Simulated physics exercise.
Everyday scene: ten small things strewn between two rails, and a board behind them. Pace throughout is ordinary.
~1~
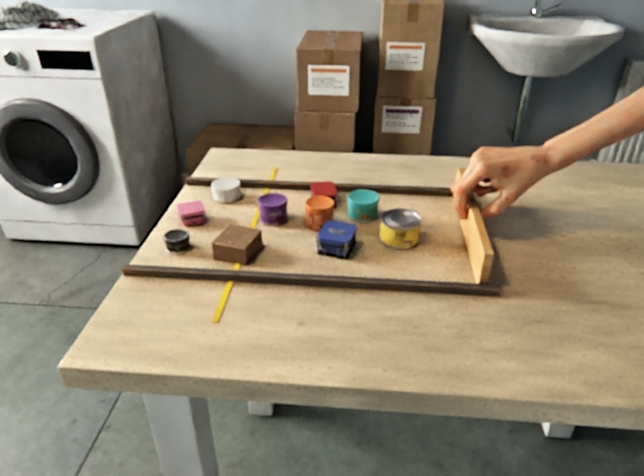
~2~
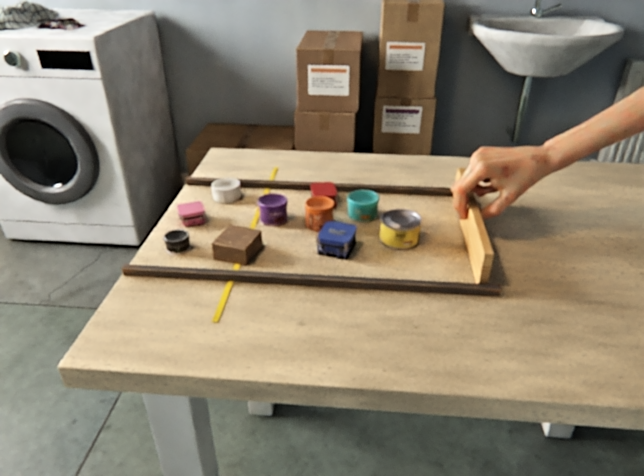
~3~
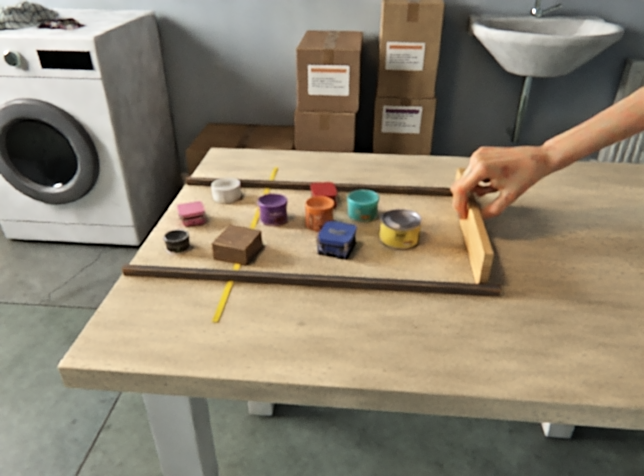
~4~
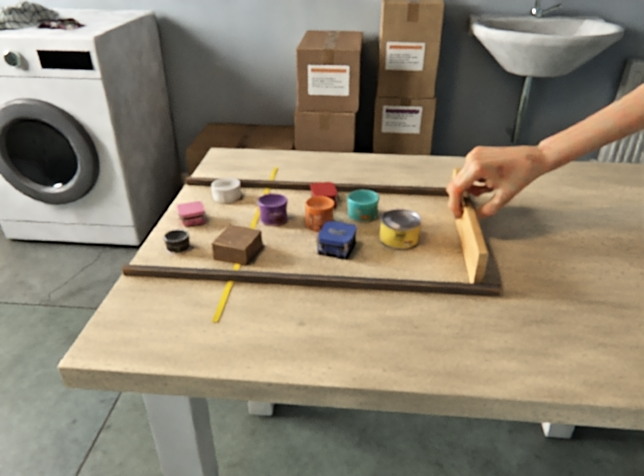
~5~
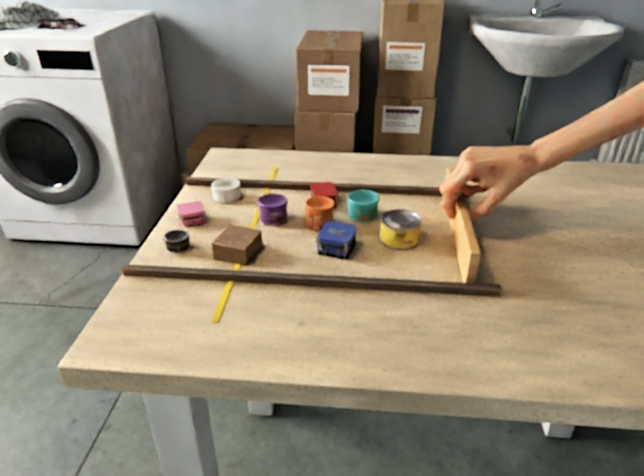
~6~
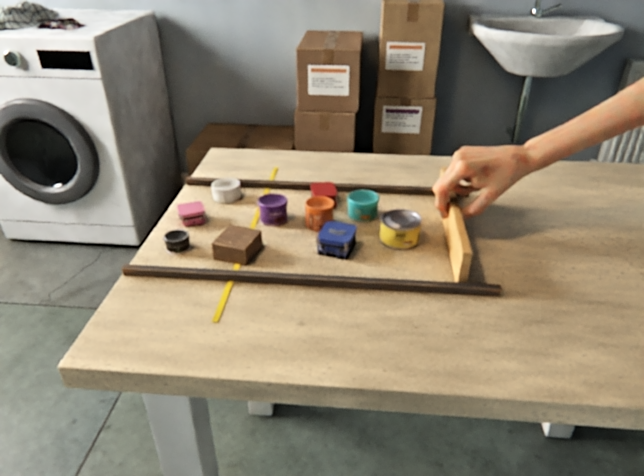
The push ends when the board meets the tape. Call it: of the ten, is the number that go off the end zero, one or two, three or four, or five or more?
Zero go off.
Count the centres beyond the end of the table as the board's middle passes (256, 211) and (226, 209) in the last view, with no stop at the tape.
0 and 2.
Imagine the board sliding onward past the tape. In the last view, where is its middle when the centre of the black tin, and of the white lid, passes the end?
Around (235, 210) first and around (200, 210) second.
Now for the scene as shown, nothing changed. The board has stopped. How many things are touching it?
It's 4 of them.
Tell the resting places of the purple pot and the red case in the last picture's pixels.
First at (194, 207); second at (254, 189).
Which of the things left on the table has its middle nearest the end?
It is the pink case.
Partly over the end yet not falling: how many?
Counting them gives 1.
Soon after, none off yet; pink case at rest near (192, 215); black tin at rest near (177, 242); white lid at rest near (227, 191).
In the end, the number that fall off is zero.
